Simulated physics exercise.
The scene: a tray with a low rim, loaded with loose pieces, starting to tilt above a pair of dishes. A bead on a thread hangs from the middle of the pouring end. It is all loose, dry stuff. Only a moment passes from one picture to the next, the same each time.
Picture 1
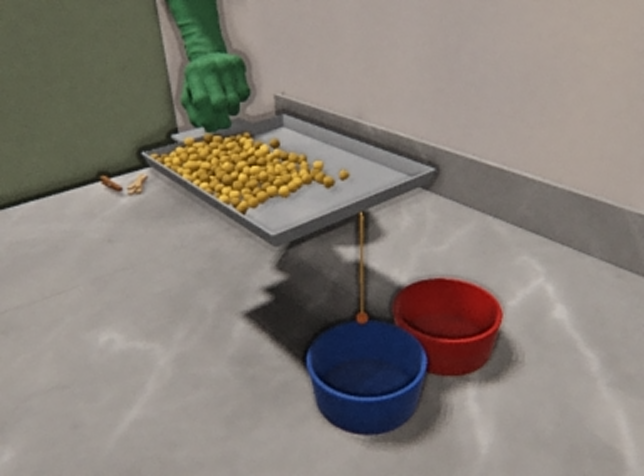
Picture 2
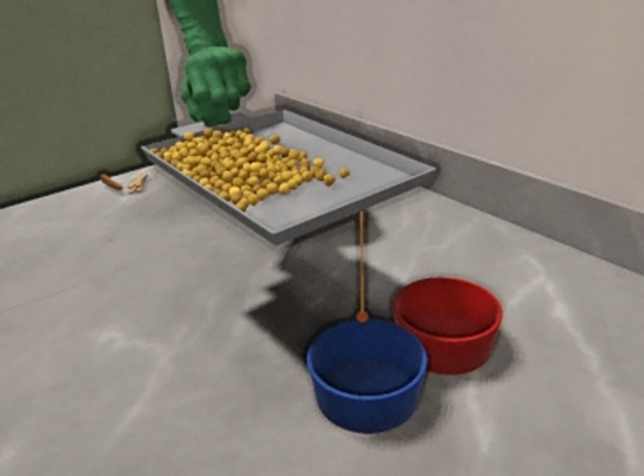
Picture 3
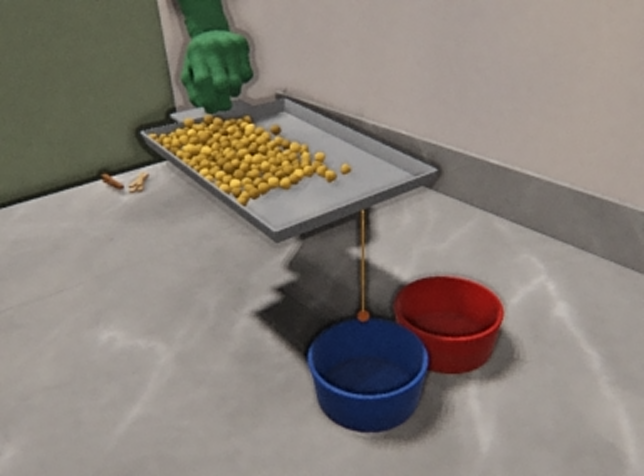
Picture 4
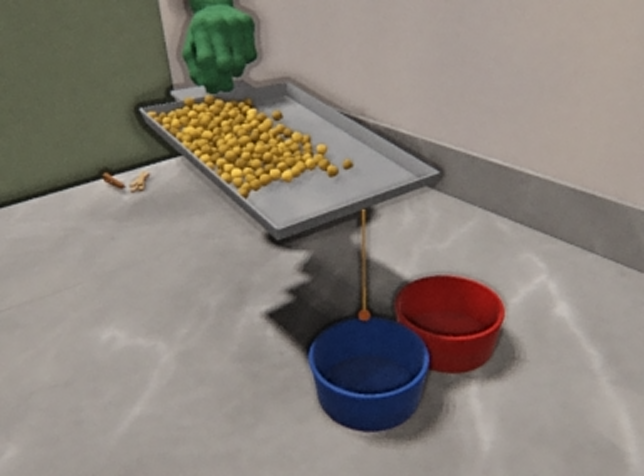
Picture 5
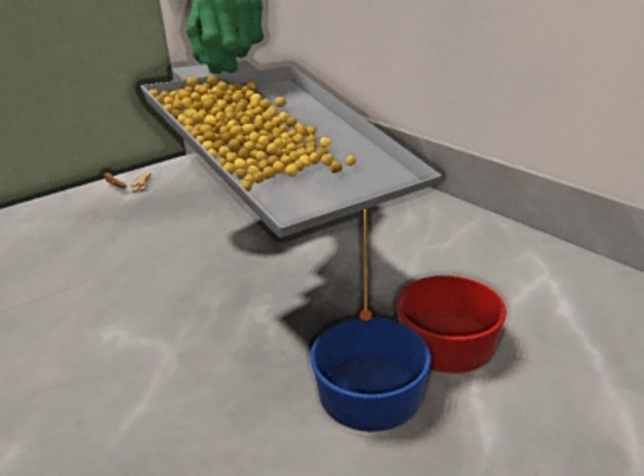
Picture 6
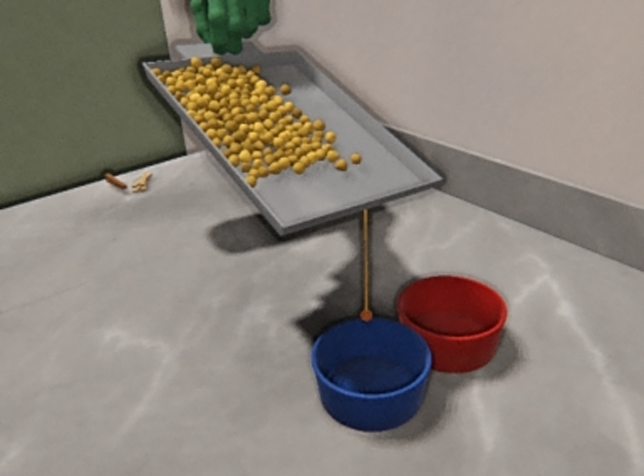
Against a pale wall on a grey marbled surface, a green-gloved hand raising a tray of yellow balls above blue and red dishes.
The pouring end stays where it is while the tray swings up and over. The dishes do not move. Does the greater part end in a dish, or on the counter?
The two hold the larger part of the load.
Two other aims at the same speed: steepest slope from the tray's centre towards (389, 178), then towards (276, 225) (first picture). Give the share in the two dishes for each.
The first gives 70 %, the second 20 %.
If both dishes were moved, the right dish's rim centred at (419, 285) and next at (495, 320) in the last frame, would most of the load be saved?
At the first place the smaller part, at the second over half.
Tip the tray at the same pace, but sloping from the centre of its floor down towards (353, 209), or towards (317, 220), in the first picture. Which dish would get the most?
The first try: The left one. The second: The left one.
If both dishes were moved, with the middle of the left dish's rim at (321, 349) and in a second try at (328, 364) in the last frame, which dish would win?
At the first place the right-hand dish, at the second right.
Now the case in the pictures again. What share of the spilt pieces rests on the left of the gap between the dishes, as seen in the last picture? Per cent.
Near 0 %.
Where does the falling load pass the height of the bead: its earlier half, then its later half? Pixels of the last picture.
At about (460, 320), then at (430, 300).
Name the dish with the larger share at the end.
More ends in the right-hand dish.
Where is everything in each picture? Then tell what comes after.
The first picture shows corners of the pouring end at (274, 230) and (428, 169), level; middle of the load at (232, 168), puffed corn balls; left dish at (407, 404); right dish at (487, 348); bead on its thread at (362, 318).
The second picture shows corners of the pouring end at (275, 229) and (428, 168), level; middle of the load at (232, 164).
The third picture shows corners of the pouring end at (277, 227) and (430, 169), tipped barely, lowest at the right corner; middle of the load at (233, 154).
The fourth picture shows corners of the pouring end at (279, 224) and (432, 171), tipped a little, lowest at the right corner; middle of the load at (234, 140).
The fifth picture shows corners of the pouring end at (282, 222) and (434, 174), tipped clearly, lowest at the right corner; middle of the load at (236, 126).
The sixth picture shows corners of the pouring end at (285, 221) and (435, 177), tipped clearly, lowest at the right corner; middle of the load at (240, 113), a small part on the move; left dish at (412, 401); right dish at (492, 345).
Soon after the last picture, tray tipped steeply; about two thirds on the tray; a stray few in the left dish; a stray few in the right dish; a stray few outside both; about a third in the air.
A little later, tray tipped past a quarter turn; a small part on the tray; a small part in the left dish; about a third in the right dish; about a quarter outside both; a small part in the air.
Later still, tray tipped past a quarter turn; about a quarter in the left dish; about half in the right dish; about a third outside both.
At rest, tray tipped past a quarter turn; about a quarter in the left dish; about half in the right dish; about a third outside both.
